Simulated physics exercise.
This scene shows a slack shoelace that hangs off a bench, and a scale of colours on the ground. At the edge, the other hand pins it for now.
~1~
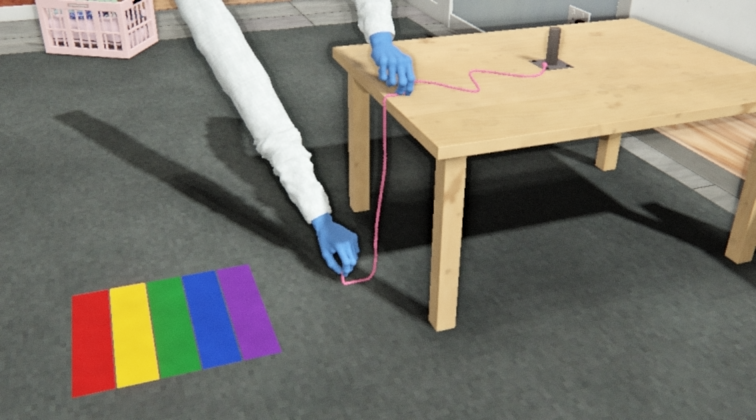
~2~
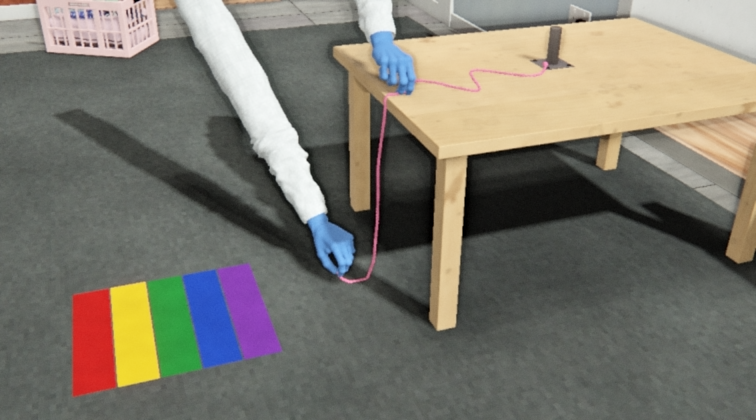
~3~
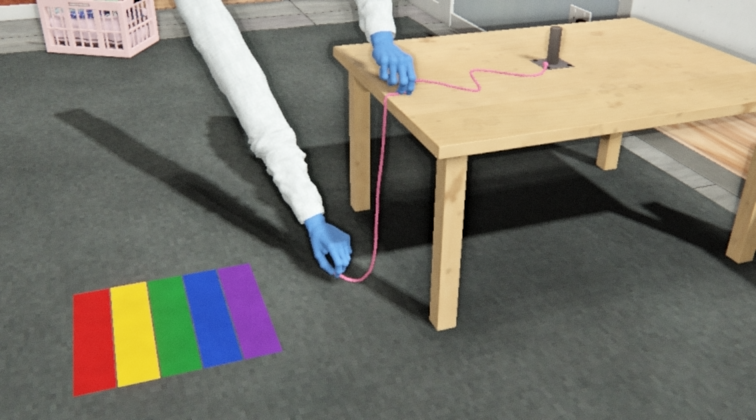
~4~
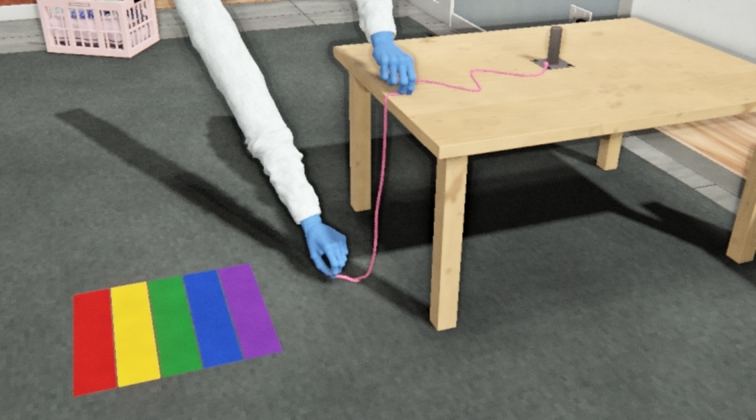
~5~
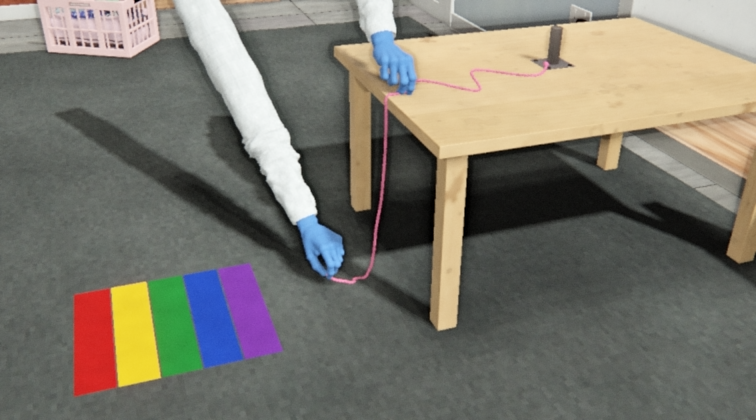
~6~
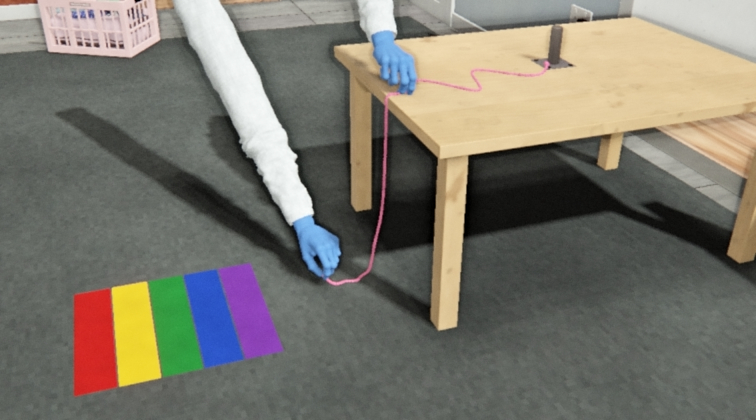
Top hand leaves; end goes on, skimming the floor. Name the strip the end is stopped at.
Red.
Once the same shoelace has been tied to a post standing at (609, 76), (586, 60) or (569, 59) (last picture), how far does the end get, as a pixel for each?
About (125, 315), then (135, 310), then (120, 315).
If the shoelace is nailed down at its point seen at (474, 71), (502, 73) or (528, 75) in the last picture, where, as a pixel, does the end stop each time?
Per try (px, approx.): (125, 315), (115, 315), (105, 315).
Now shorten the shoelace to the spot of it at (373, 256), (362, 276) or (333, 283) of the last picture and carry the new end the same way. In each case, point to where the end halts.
Close to (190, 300) first, close to (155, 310) next, and close to (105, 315) last.
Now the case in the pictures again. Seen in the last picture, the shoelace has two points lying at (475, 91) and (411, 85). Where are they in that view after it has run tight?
One finishes at (400, 88) and the other at (332, 129).
Soon after, end near (157, 307); over green.
After that, end near (113, 315); over yellow.
At the stop, end near (85, 321); over red. Over red.
